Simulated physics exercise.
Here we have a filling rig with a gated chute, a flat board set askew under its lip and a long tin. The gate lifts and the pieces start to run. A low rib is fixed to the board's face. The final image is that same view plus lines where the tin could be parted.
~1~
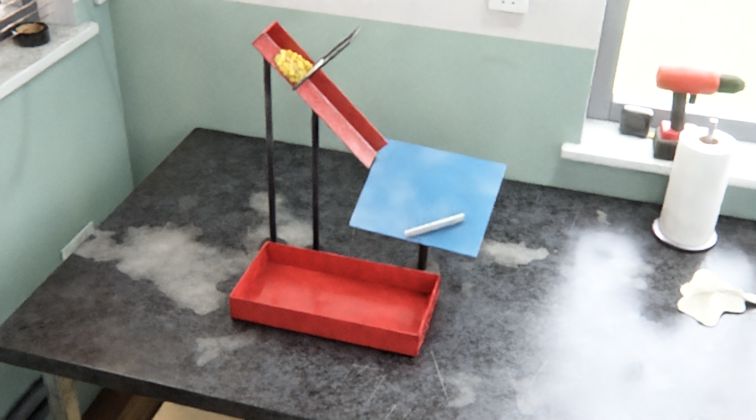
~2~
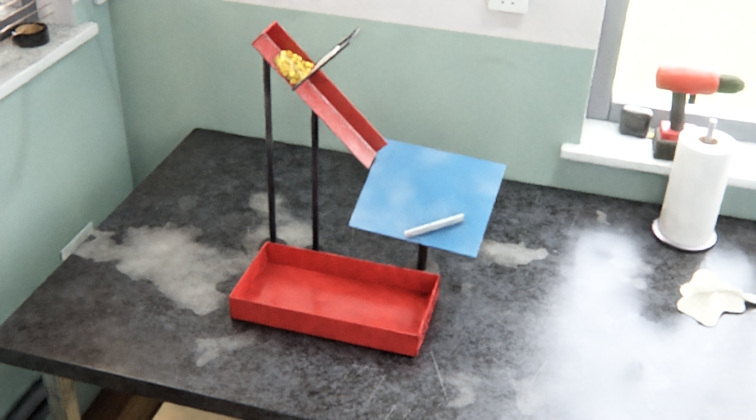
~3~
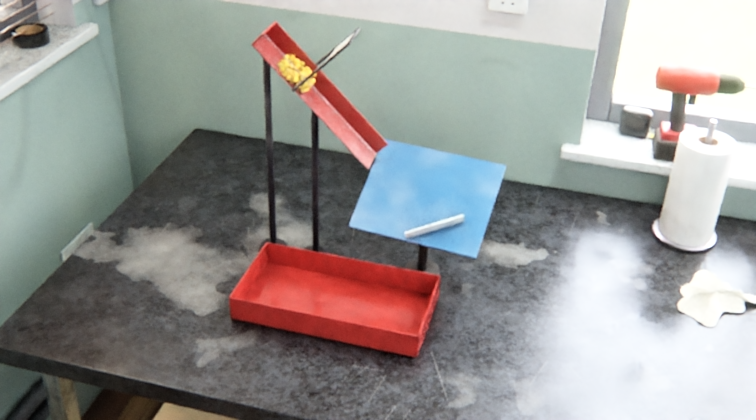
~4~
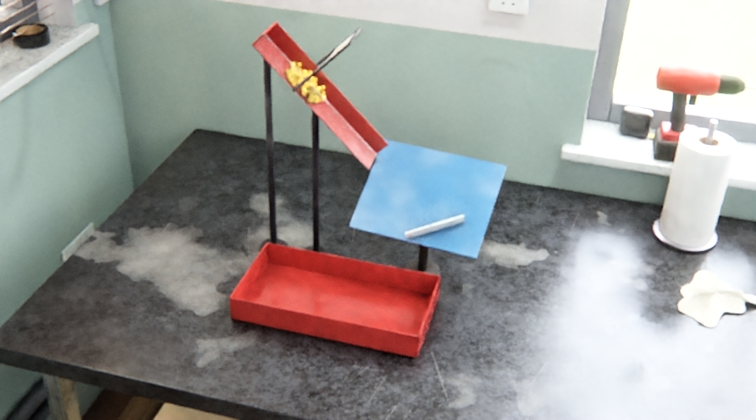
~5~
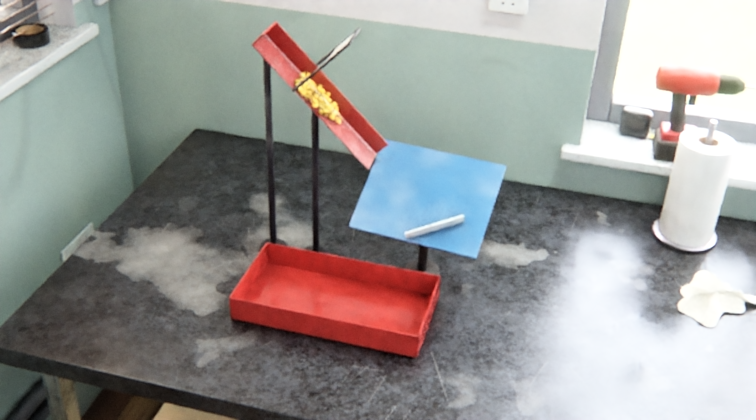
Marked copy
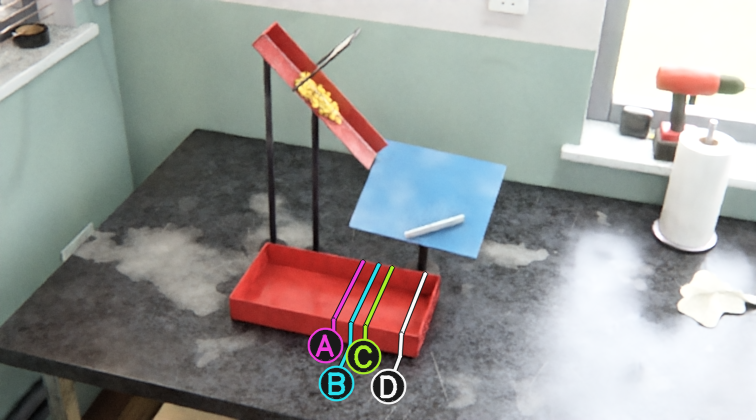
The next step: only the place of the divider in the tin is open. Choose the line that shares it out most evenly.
Best: C.
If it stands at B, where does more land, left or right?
The right side.
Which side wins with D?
More lands on the left.
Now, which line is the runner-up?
Here it is line B.
On the marked copy, line A crosses the front rim at (334, 319); line B crosses the front rim at (351, 322); line C crosses the front rim at (365, 325); line D crosses the front rim at (401, 333).
With A, of what is caught, a stray few on the left of the divider, nearly all on the right.
With B, of what is caught, about a quarter on the left of the divider, most on the right.
With C, of what is caught, about half on the left of the divider, about half on the right.
With D, of what is caught, nearly all on the left of the divider, a stray few on the right.
